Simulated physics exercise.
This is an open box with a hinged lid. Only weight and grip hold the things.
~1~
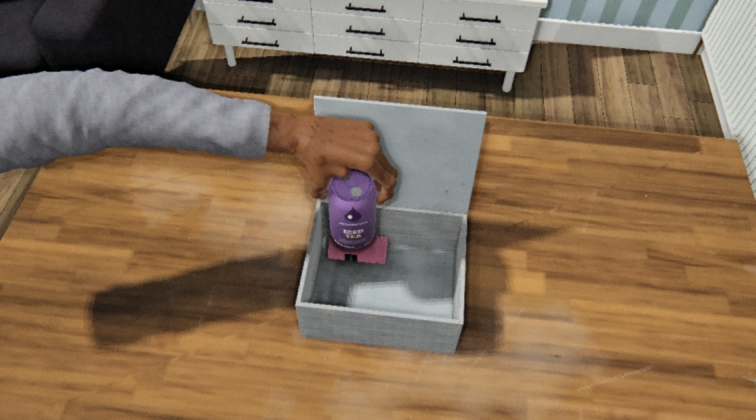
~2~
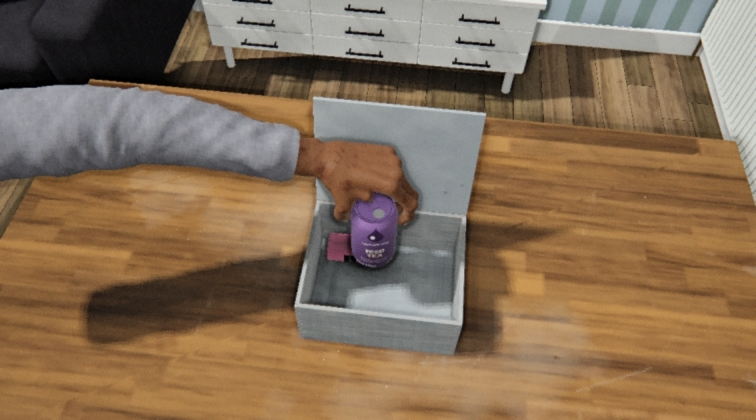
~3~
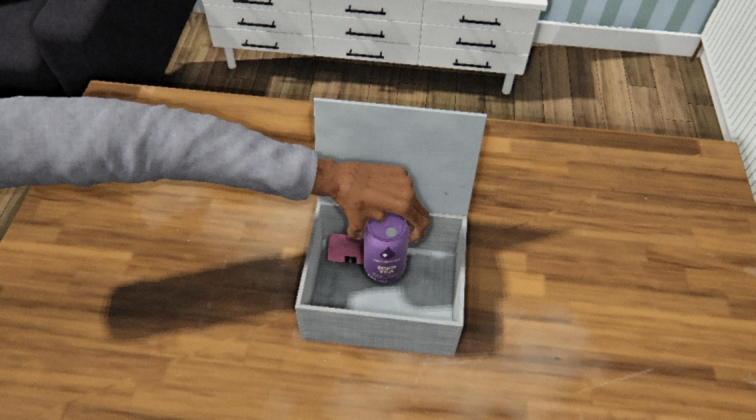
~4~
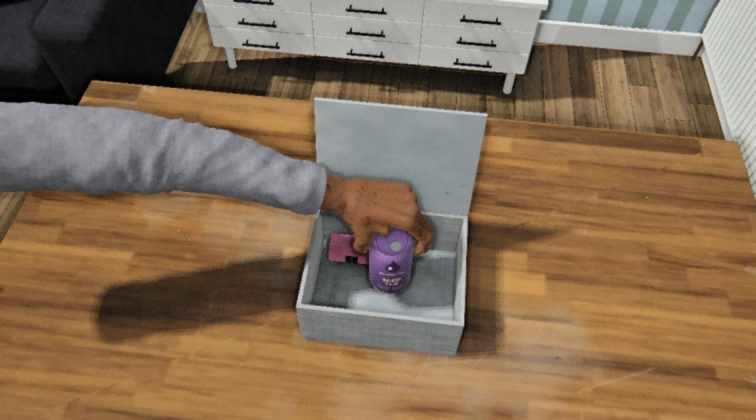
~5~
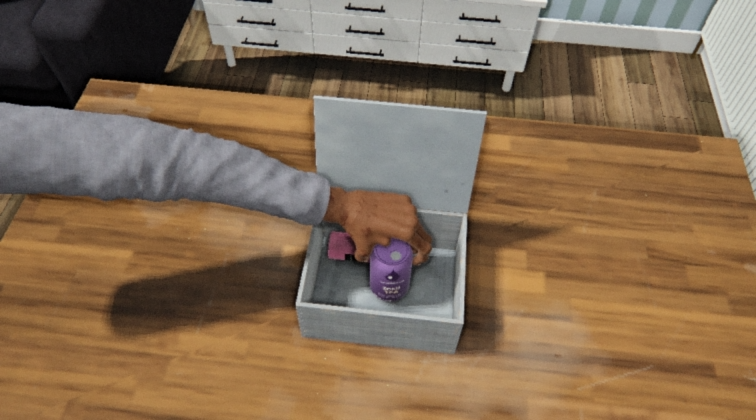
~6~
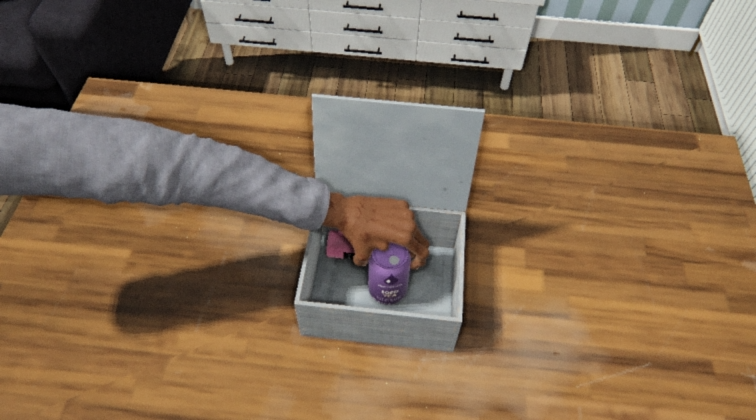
In the video, a hand in a gray sleeve holds a purple can over an open gray box with a pink object inside, moves it slightly right, then lowers it into the box in front of the raised lid.
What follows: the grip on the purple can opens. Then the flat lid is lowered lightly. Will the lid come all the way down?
Outcome: The lid will not close.
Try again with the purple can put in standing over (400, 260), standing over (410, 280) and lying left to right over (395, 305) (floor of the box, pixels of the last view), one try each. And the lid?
First, it sits on the rim; second, it will not close; third, it sits on the rim.
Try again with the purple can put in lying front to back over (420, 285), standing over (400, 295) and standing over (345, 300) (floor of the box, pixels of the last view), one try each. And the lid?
First, it sits on the rim; second, it is held up; third, it will not close.
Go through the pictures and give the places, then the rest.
In the first frame, still above its spot; purple can (353, 210); pink shaker (358, 248).
In the second frame, still above its spot; purple can (374, 231).
In the third frame, still above its spot; purple can (386, 247); pink shaker (358, 250).
In the fourth frame, still above its spot; purple can (391, 260).
In the fifth frame, still above its spot; purple can (391, 269).
In the sixth frame, in place under the hand; purple can (389, 273).
Then, 1.20 s past the last view, lid starting down.
Then, 1.60 s past the last view, lid 57° above the rim.
Then, 1.90 s past the last view, lid 29° above the rim.
Finally, lid 12° above the rim; both still in place. Final places as the last picture's camera would see them, purple can near (389, 273).
